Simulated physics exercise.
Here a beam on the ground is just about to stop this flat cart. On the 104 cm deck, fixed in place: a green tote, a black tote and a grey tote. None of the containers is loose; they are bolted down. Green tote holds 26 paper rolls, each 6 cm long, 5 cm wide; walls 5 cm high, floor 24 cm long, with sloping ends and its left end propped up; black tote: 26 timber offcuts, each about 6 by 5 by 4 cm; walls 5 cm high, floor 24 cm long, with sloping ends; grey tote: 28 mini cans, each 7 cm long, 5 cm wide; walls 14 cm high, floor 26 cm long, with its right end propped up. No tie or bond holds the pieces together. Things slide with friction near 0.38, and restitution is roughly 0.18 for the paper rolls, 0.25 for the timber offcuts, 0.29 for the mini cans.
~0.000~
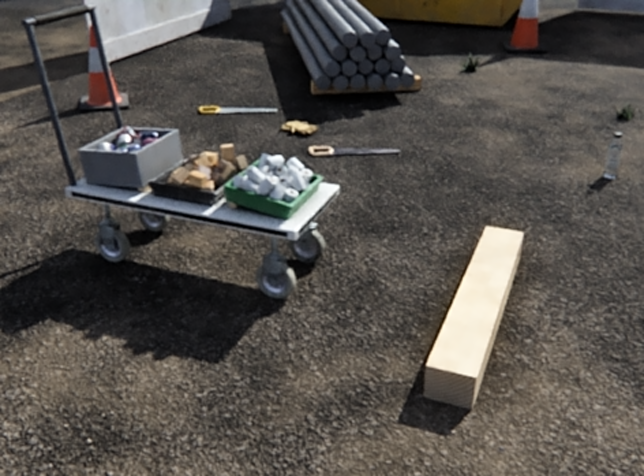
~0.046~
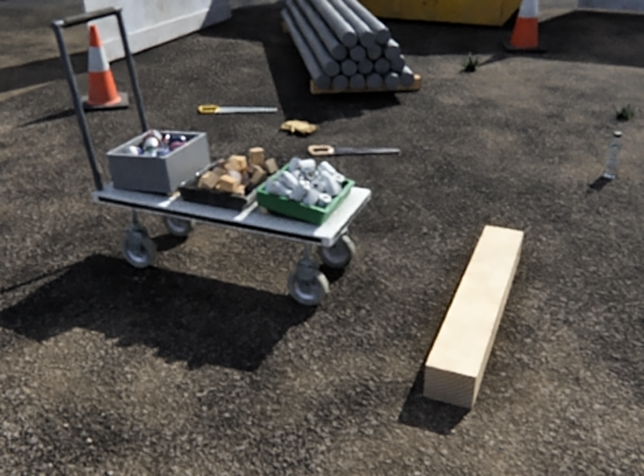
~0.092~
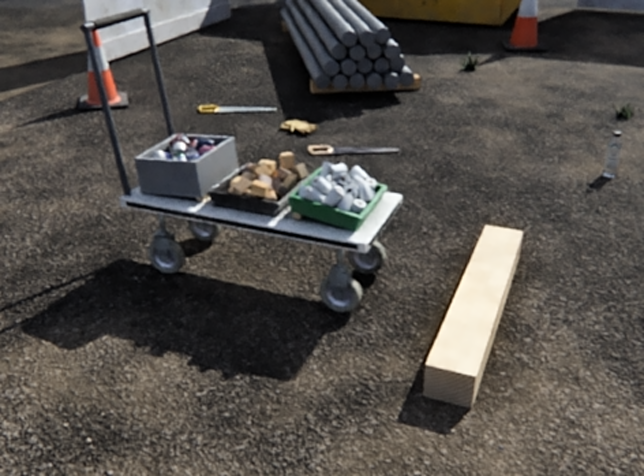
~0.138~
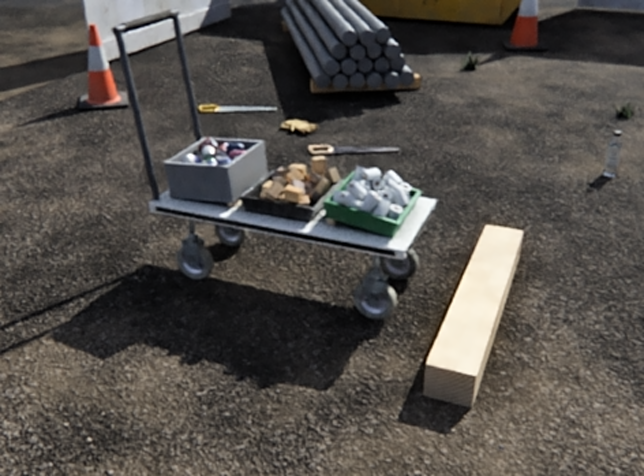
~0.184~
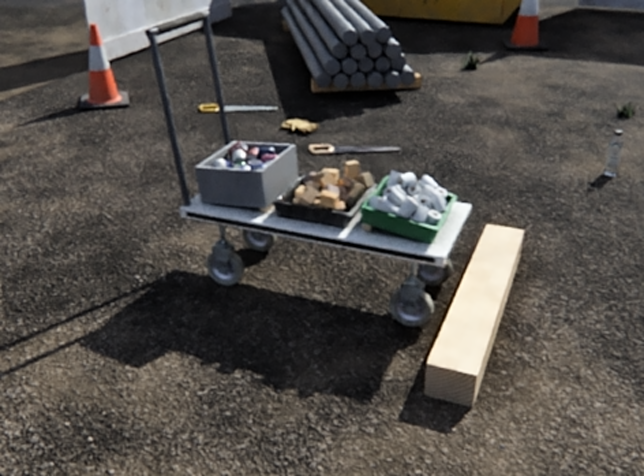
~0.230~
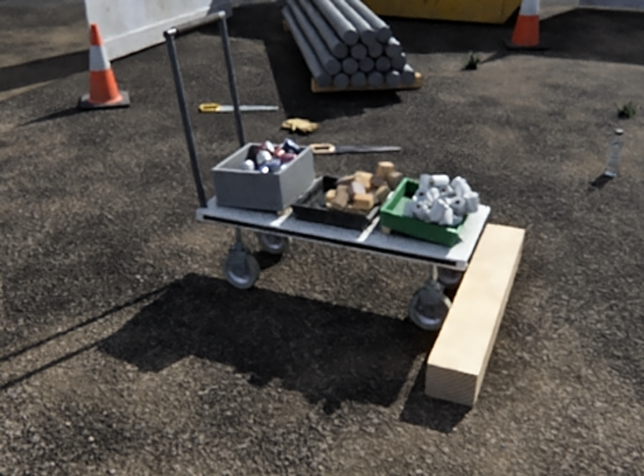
Paved yard, a flat cart of grey, black and green totes rolling right up against a wooden beam, loose pieces shifting rightward.
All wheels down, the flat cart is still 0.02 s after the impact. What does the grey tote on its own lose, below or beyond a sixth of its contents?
On its own the grey tote loses below a sixth of its contents.
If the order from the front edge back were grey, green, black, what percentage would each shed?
Green tote 20 %, black tote 40 %, grey tote 10 %.
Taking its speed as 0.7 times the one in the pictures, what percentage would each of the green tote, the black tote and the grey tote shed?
In that case the green tote sheds 40 per cent, the black tote 30 per cent and the grey tote 0 per cent.
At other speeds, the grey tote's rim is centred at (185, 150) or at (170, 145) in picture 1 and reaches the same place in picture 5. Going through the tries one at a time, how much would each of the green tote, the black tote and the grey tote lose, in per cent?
Green tote: 30 / 30 percent; black tote: 20 / 30 percent; grey tote: 0 / 0 percent.
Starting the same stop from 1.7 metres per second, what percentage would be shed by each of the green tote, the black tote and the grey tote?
In that case the green tote sheds 30 per cent of its load, the black tote 20 per cent, and the grey tote 0 per cent.
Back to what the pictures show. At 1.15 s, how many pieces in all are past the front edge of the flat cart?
I'd estimate close to 16 pieces.
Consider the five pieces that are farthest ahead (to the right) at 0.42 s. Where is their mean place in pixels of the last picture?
Near (566, 213).
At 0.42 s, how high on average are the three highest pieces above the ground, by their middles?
About 64 cm up, on average.
After 0.30 s, 7 of 26 out of the green tote, 6 of 26 out of the black tote and 1 of 28 out of the grey tote.
After 0.42 s, 11 of 26 out of the green tote, 10 of 26 out of the black tote and 1 of 28 out of the grey tote.
After 0.65 s, 14 of 26 out of the green tote, 10 of 26 out of the black tote and 1 of 28 out of the grey tote.
Outcome (at 1.15 s), 14 of 26 out of the green tote, 10 of 26 out of the black tote and 1 of 28 out of the grey tote. Asked share, 1 of 28, 4 per cent.
